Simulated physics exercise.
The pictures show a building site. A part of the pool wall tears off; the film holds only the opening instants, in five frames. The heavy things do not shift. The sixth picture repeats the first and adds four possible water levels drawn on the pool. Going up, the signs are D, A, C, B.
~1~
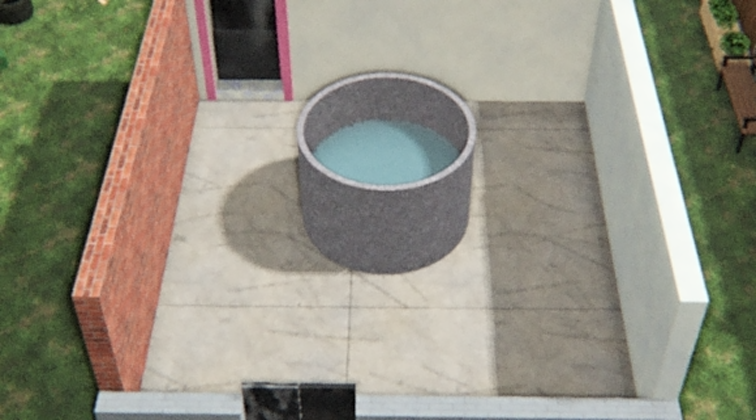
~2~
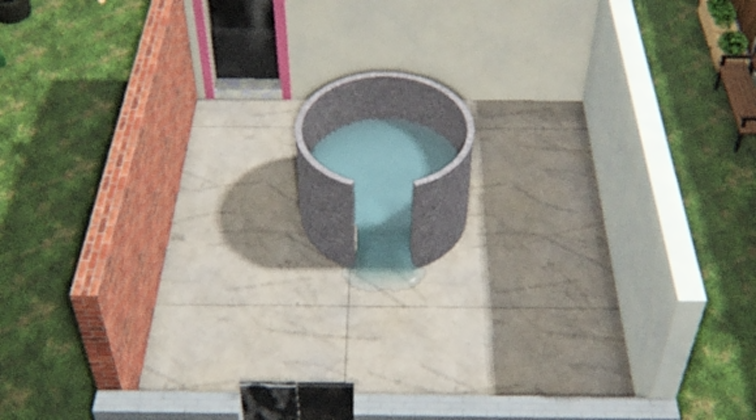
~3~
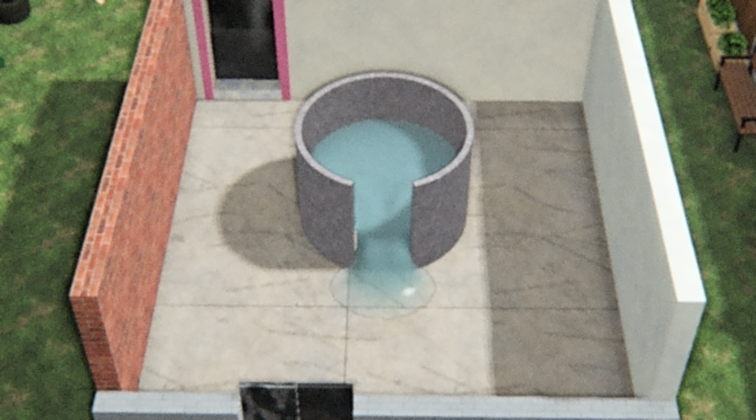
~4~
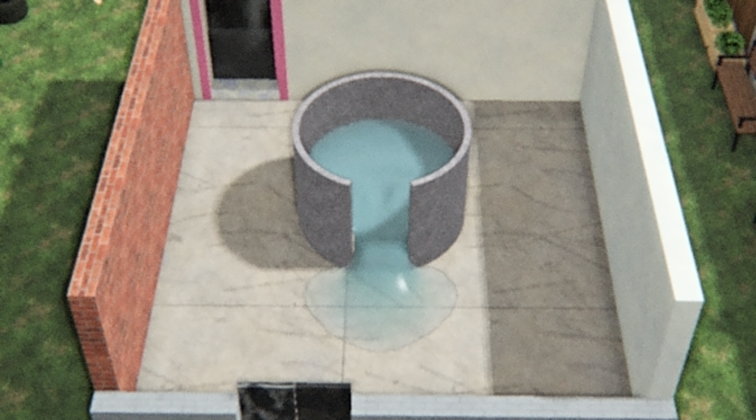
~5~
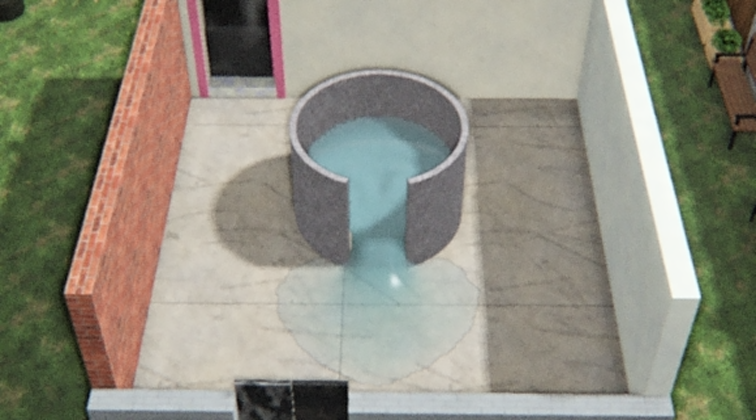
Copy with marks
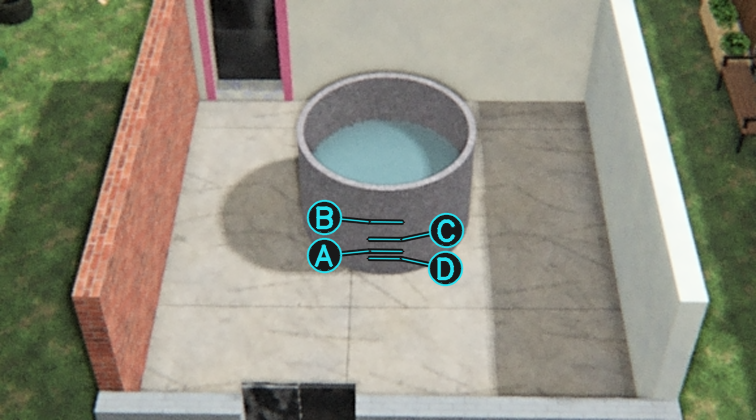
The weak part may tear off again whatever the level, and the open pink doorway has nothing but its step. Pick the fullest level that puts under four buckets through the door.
Choose B.
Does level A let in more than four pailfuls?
No, that is safe.
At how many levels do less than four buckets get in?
All of them.
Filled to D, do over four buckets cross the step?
No.
In cyan, A at (385, 251); B at (385, 222); C at (385, 239); D at (385, 258); from the bottom up D, A, C, B.
For level A, nothing gets over.
For level B, nothing gets over.
For level C, nothing gets over.
For level D, nothing gets over.
